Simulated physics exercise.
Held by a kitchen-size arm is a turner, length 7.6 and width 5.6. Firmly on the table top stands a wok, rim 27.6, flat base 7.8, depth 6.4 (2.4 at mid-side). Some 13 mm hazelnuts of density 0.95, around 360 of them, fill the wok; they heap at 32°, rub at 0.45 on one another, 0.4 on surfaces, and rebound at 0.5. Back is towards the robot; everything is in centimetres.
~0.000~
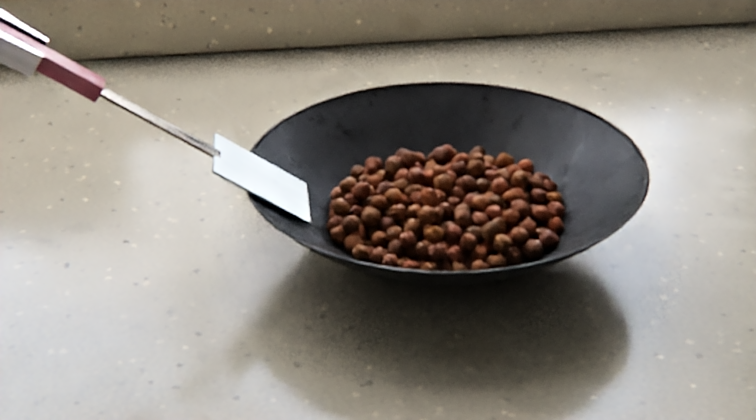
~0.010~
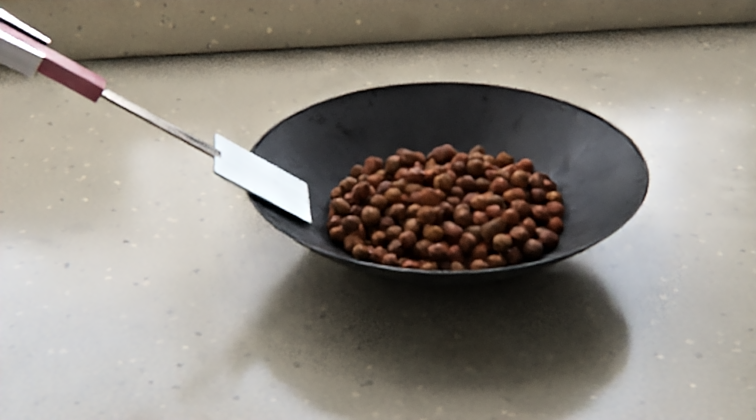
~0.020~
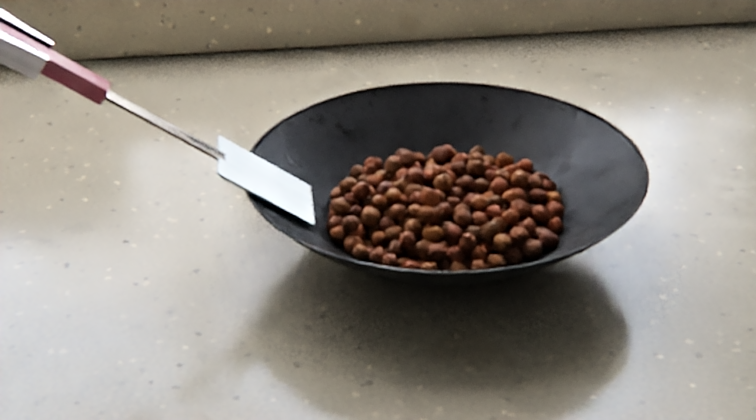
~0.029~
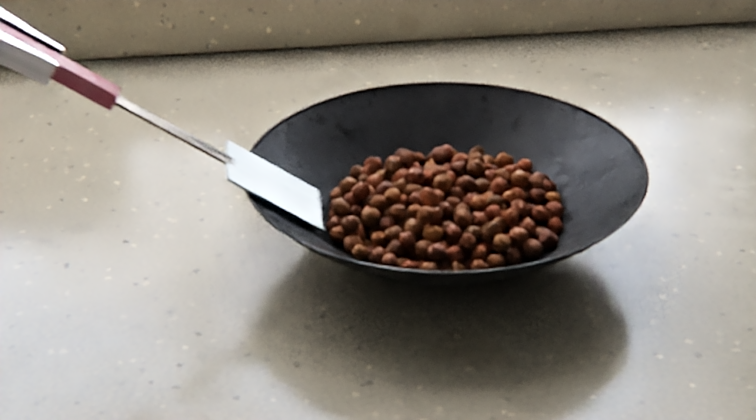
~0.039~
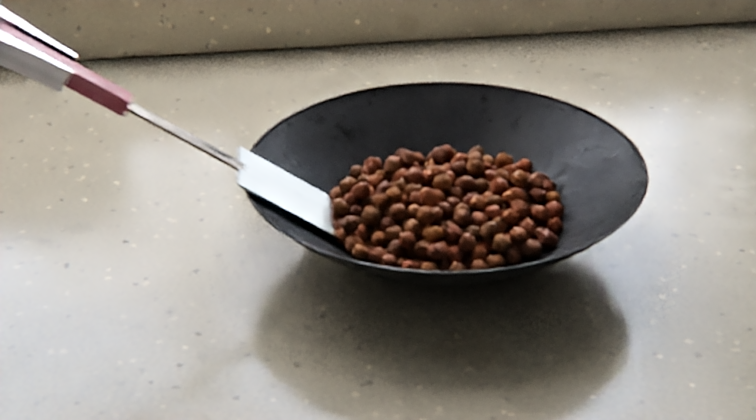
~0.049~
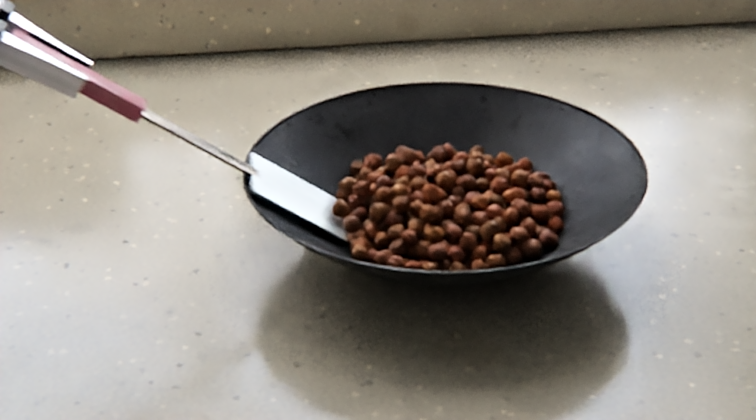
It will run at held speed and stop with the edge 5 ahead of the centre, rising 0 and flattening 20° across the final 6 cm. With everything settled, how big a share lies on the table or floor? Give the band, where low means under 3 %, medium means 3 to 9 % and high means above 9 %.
Band: Low.
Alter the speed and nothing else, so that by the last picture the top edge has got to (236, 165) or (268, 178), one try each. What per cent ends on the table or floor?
First try about 0 %, second try about 5 %.
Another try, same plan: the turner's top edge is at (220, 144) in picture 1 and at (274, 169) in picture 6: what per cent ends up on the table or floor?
Around 5 per cent finishes on the table or floor.
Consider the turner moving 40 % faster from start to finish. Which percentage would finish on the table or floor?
I'd say close to 5 per cent.
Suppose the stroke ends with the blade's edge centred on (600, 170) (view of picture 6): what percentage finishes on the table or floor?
The share ending on the table or floor is about 25 per cent.
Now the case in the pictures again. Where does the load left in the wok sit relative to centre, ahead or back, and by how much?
Roughly 4.0 centimetres ahead.
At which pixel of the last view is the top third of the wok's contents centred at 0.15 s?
(505, 173).
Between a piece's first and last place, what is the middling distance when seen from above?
It comes out at about 4 cm.
After 0.10 s, sloping 36°, highest piece 7 above the table; 359 in the wok.
After 0.15 s, sloping 29°, highest piece 8 above the table; 358 in the wok, 1 on the blade or in flight.
After 0.37 s, sloping 16°, highest piece 7 above the table; 356 in the wok, 3 on the table or floor.
After 1.42 s, sloping 16°, highest piece 7 above the table; 356 in the wok, 3 on the table or floor.
In the end, 356 in the wok, 3 on the table or floor. That is 1 % on the table or floor.
